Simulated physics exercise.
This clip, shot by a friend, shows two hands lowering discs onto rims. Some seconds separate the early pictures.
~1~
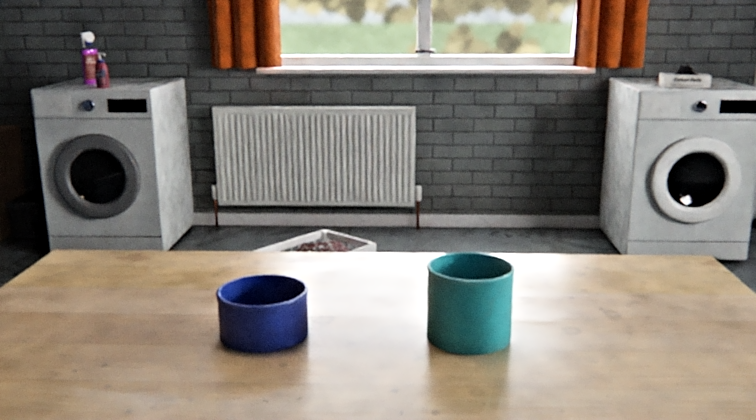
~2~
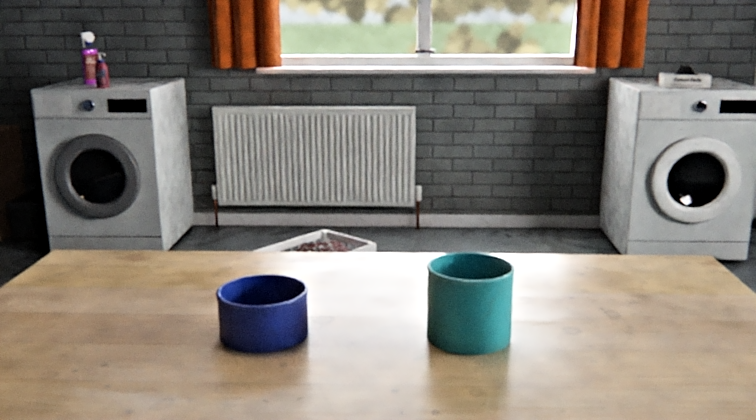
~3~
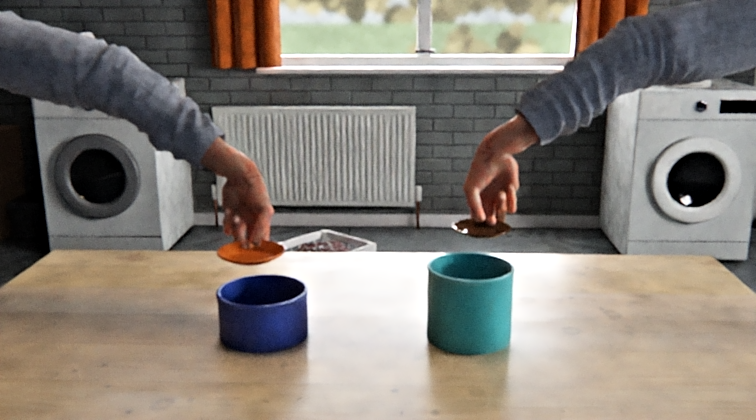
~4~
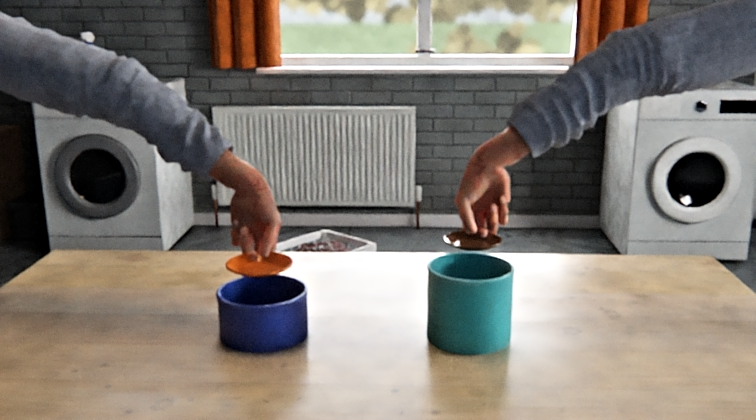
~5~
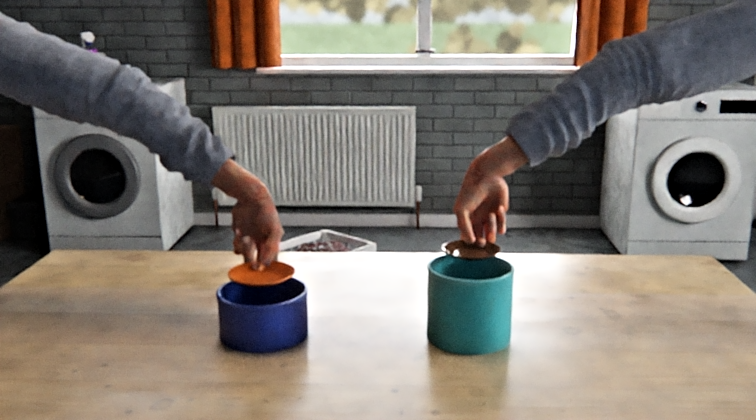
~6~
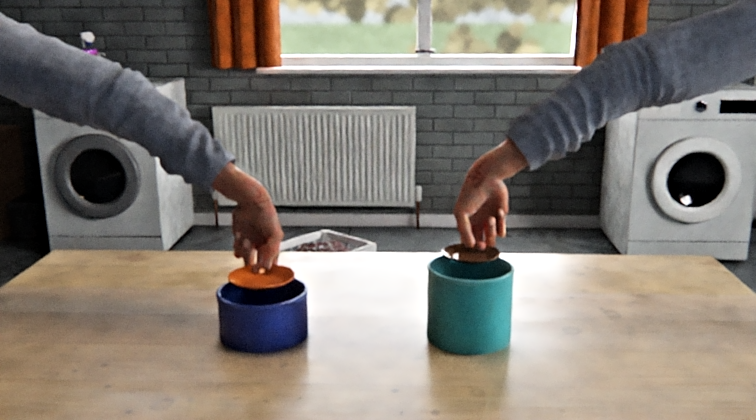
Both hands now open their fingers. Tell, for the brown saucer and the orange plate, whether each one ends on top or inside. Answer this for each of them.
In the end the brown saucer ends inside, the orange plate ends inside.
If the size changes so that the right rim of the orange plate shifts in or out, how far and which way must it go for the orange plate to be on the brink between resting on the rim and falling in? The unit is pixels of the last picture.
Looks like close to 8 pixels, moving right.
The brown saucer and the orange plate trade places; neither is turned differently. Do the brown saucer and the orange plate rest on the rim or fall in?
The brown saucer slides in, and the orange plate slides in.
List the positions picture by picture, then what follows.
Right beaker (470, 302), in the first frame.
Left jar (263, 312), in the second frame.
Still on the way; brown saucer (481, 230); right beaker (470, 302), in the third frame.
Still on the way; orange plate (260, 267); left jar (263, 312), in the fourth frame.
Still on the way; brown saucer (471, 252); right beaker (470, 302), in the fifth frame.
In place, still held; brown saucer (471, 255); orange plate (262, 279); left jar (263, 312), in the sixth frame.
Then, 0.14 s on from there, brown saucer displaced a little near (470, 285); orange plate displaced a little near (263, 309).
In the end, the brown saucer drops inside, near (469, 330); the orange plate drops inside, near (264, 326).
